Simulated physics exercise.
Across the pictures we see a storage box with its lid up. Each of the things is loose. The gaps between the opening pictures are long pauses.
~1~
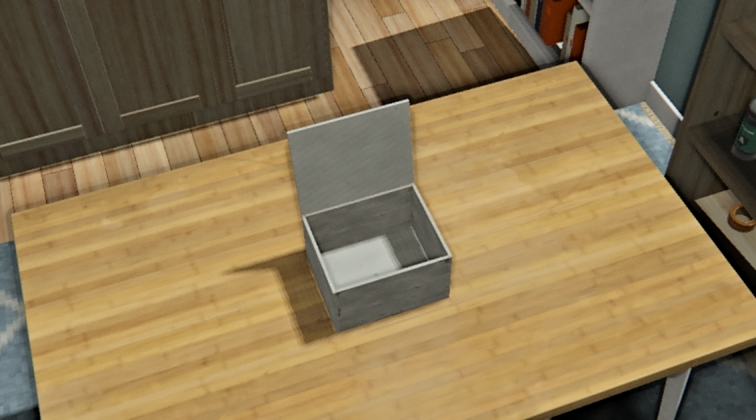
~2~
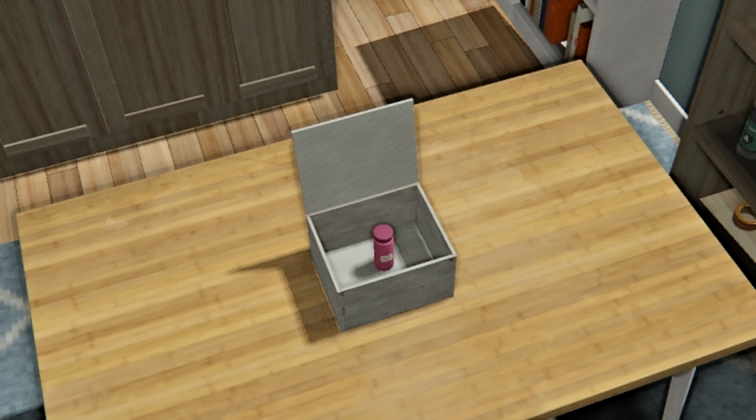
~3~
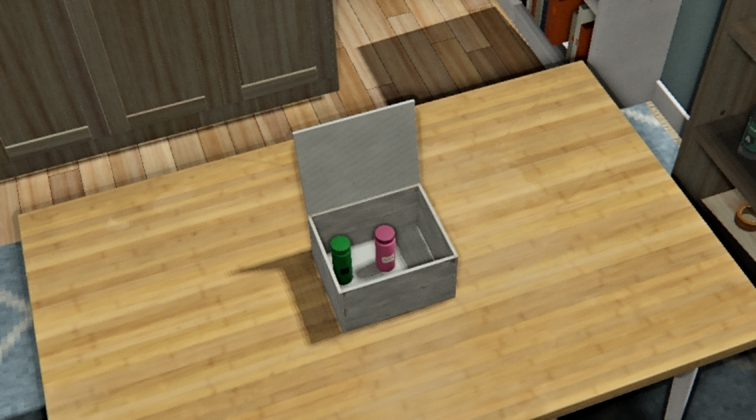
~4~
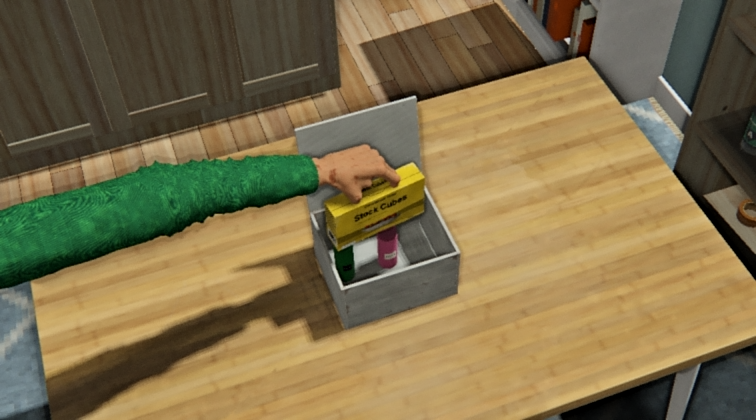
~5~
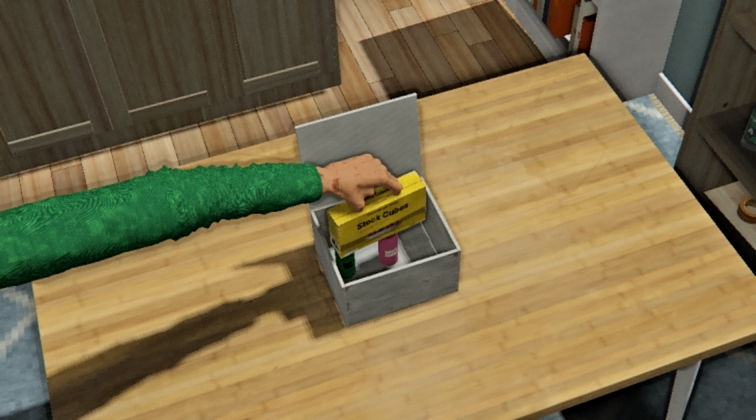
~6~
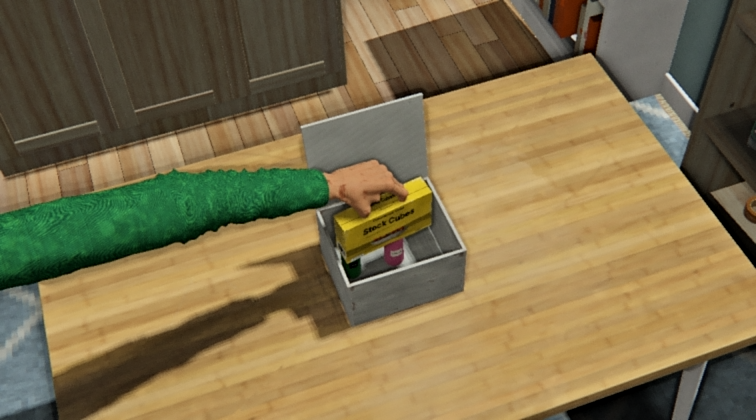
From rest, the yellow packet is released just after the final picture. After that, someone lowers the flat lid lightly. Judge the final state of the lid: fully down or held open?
In the end it is fully down.
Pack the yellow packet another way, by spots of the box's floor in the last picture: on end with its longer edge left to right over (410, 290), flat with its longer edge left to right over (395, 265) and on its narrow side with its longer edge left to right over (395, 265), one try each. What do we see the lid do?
On the first go the lid is stopped short, on the second it comes to rest closed, on the third it comes to rest closed.
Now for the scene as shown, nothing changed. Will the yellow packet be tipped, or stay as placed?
The yellow packet stays as it was set.
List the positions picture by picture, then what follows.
In the first frame, the last thing is not in view yet.
In the second frame, the last thing is not in view yet; pink shaker (384, 248).
In the third frame, the last thing is not in view yet; pink shaker (385, 249).
The fourth frame shows coming down; yellow packet (375, 207); pink shaker (387, 245).
The fifth frame shows coming down; yellow packet (378, 215); pink shaker (388, 243).
The sixth frame shows in place under the hand; yellow packet (384, 220).
Then, 0.90 s later than the last frame, lid starting down; yellow packet moved about its own width near (399, 275).
Then, 1.70 s later than the last frame, lid 46° above the rim; yellow packet moved about its own width near (399, 275).
When it is over, lid shut; moved from the start, yellow packet; the other 2 as before. End places, in pixels of the last picture, yellow packet near (399, 275).
